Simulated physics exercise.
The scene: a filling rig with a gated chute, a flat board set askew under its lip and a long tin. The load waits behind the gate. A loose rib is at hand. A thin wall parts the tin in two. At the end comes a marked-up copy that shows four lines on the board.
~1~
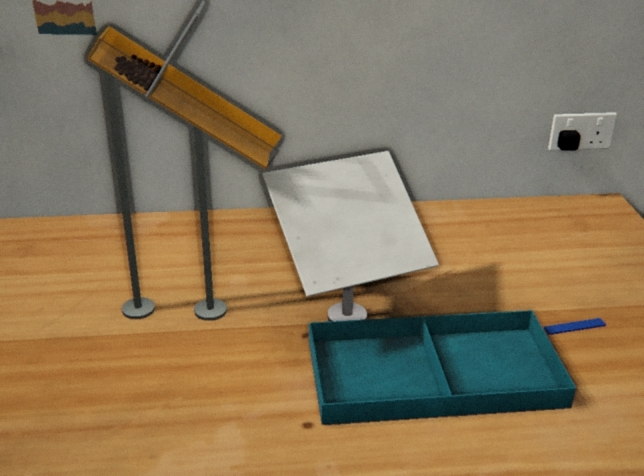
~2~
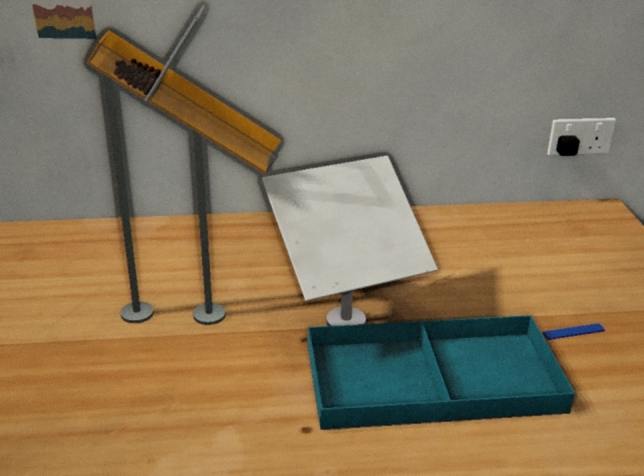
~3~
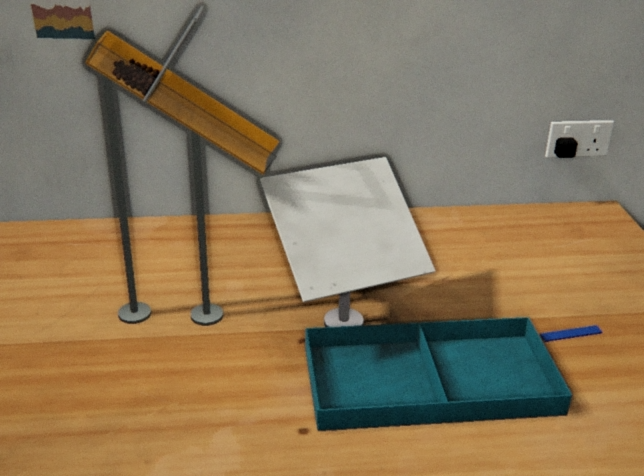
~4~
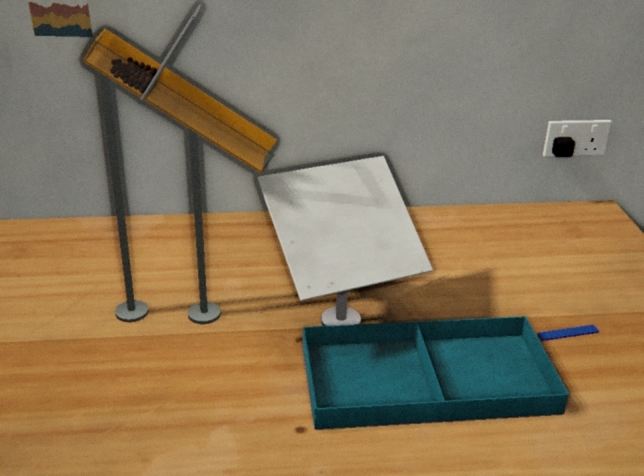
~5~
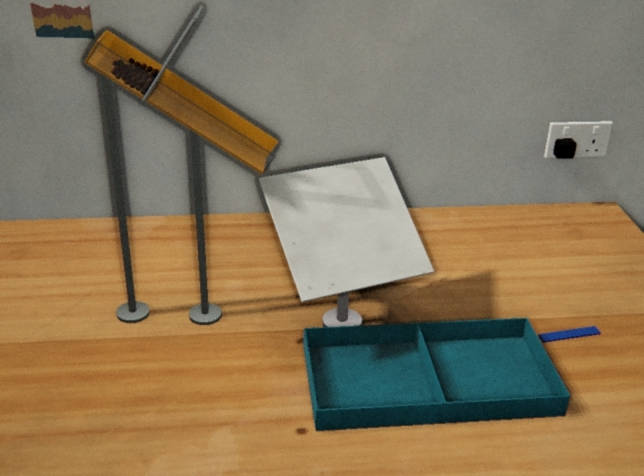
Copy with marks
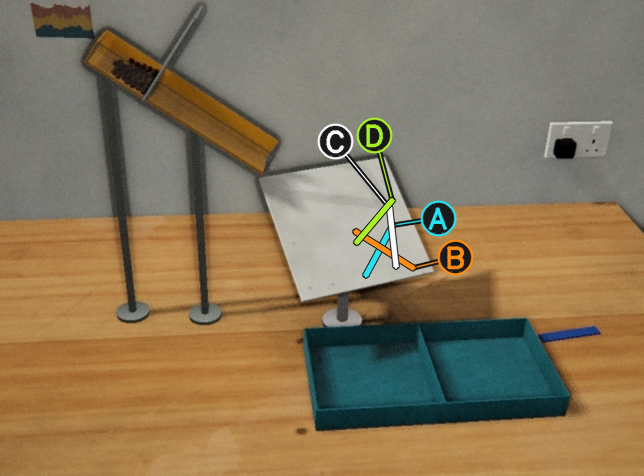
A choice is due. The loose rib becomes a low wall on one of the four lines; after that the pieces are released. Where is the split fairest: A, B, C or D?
Line B does it best.
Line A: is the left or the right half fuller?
The left half.
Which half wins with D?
The left half.
On the marked copy, line A from (392, 225) to (365, 275); line B from (355, 231) to (413, 267); line C from (389, 207) to (396, 266); line D from (392, 200) to (356, 242).
With A, of what is caught, all but a few in the left half, a small share in the right.
With B, of what is caught, close to half in the left half, close to half in the right.
With C, of what is caught, the bulk in the left half, a small share in the right.
With D, of what is caught, all but a few in the left half, a small share in the right.
